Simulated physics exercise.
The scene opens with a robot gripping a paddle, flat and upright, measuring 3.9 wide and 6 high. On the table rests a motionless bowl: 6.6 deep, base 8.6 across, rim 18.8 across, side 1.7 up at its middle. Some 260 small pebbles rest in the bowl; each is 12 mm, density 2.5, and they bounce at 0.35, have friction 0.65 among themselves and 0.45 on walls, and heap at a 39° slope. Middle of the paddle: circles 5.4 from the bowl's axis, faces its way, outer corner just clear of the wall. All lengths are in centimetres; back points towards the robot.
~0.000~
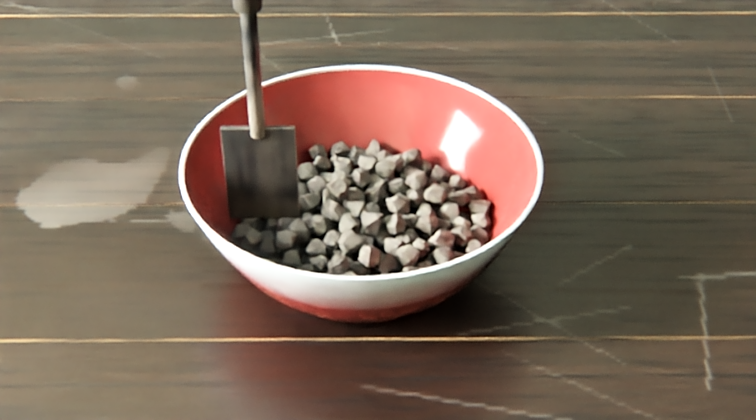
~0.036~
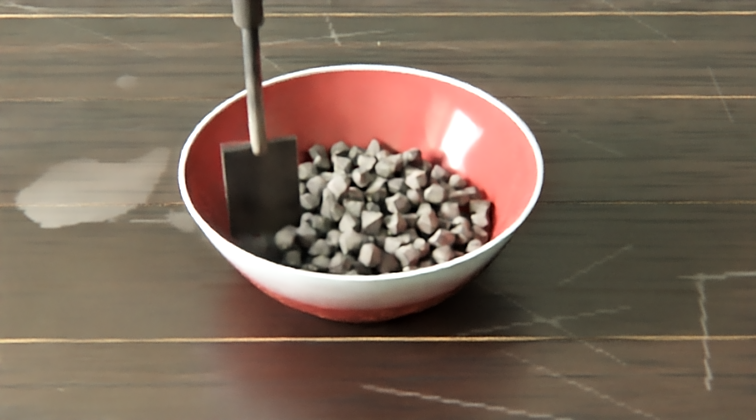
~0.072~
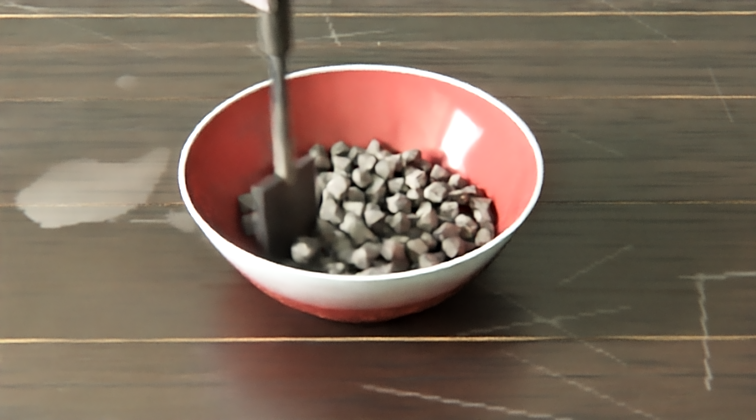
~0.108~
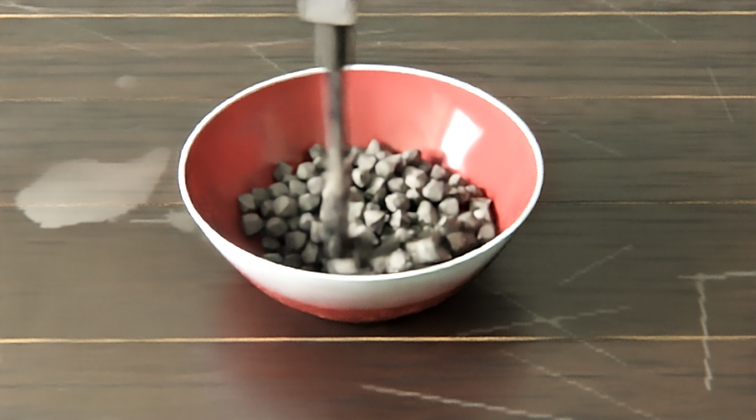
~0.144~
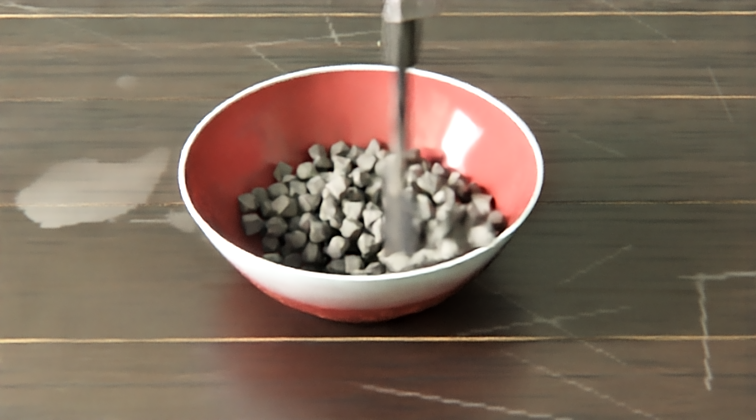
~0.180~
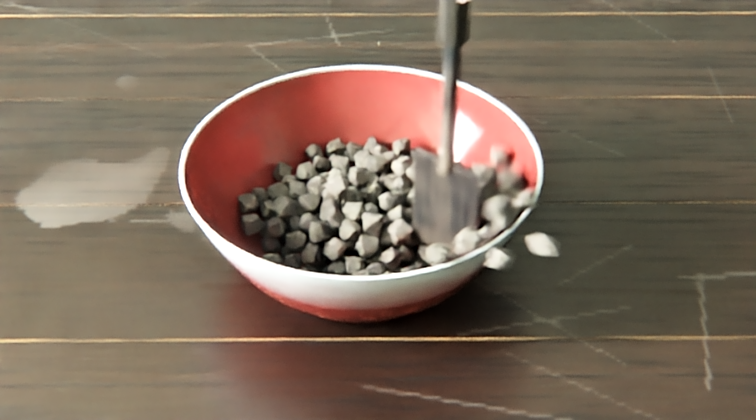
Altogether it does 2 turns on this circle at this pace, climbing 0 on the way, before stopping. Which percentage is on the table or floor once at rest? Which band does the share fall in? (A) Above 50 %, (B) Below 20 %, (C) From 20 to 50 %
(C) From 20 to 50 %.
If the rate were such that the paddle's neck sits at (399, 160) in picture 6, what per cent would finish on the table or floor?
About 25 per cent.
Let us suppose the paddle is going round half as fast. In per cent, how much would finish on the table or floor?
Estimated share: About 15 per cent.
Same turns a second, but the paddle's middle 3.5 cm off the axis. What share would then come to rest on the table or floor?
Then about 15 %.
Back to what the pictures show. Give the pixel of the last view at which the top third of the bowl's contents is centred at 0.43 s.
Near (254, 221).
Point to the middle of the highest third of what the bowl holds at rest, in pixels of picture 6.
Estimated centre: (302, 263).
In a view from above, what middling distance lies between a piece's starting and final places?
8 cm.
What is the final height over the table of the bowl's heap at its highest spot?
Around 6.0 cm above the table.
After 0.43 s, 7° round, highest piece 10 above the table; 220 in the bowl, 24 on the table or floor, 17 in flight or on the tool.
After 0.68 s, 230° round, highest piece 9 above the table; 186 in the bowl, 65 on the table or floor, 10 in flight or on the tool.
After 1.00 s, 0° round, highest piece 6 above the table; 171 in the bowl, 90 on the table or floor.
After 1.70 s, 0° round, highest piece 6 above the table; 171 in the bowl, 90 on the table or floor.
In the end, 171 in the bowl, 90 on the table or floor. That is 34 % on the table or floor.
